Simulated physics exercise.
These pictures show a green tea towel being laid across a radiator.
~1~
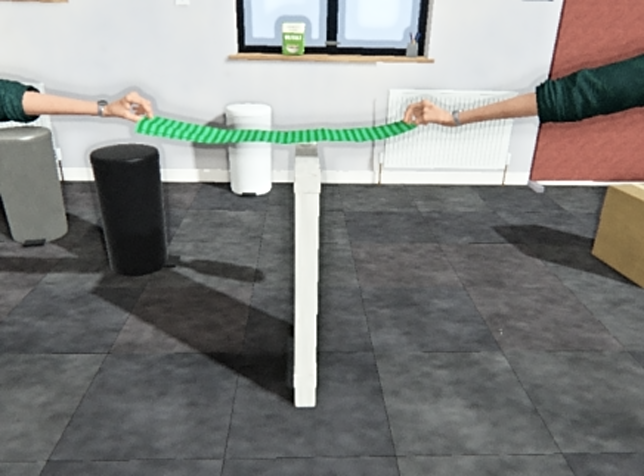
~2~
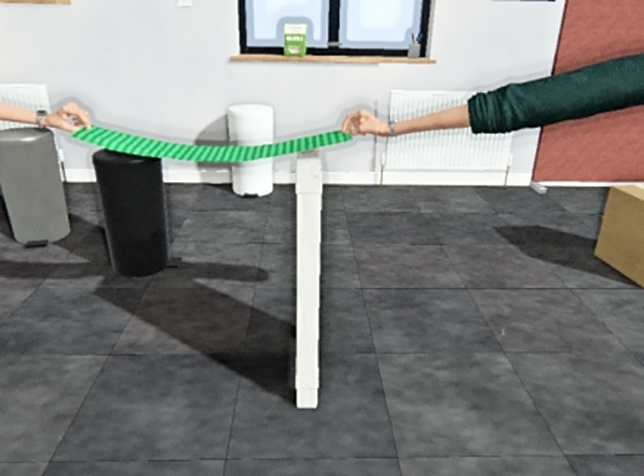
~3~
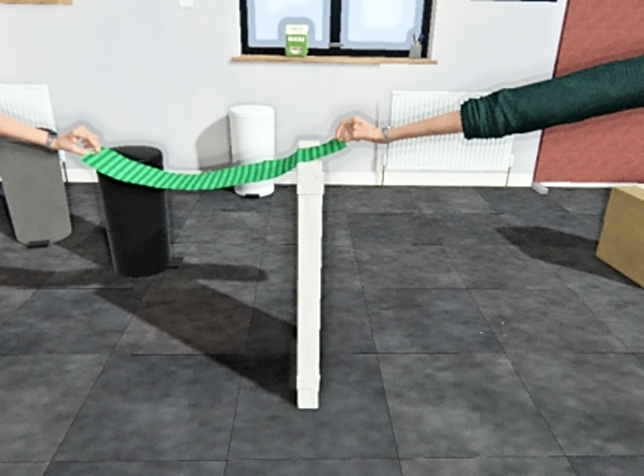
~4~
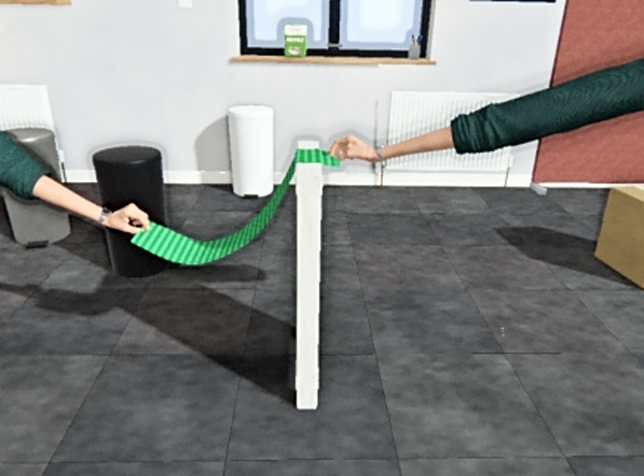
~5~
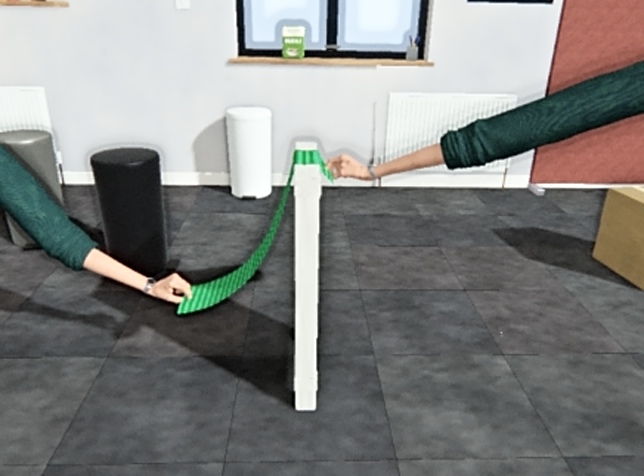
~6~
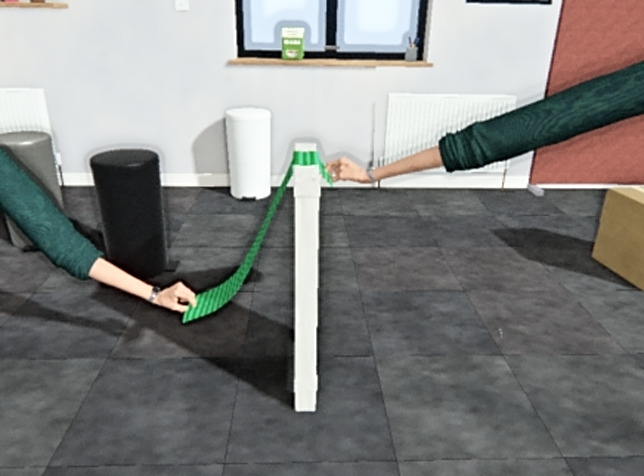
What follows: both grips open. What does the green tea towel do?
As it turns out, the green tea towel drops leftwards.
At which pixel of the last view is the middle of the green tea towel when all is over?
Its middle is at (267, 373).
Then, 0.34 s past the final frame, tea towel clear of the top and falling near (266, 295).
Then, 0.58 s past the final frame, tea towel in a heap on the floor near (268, 371).
When it is over, tea towel in a heap on the floor near (267, 373). The green tea towel slips off to the left.
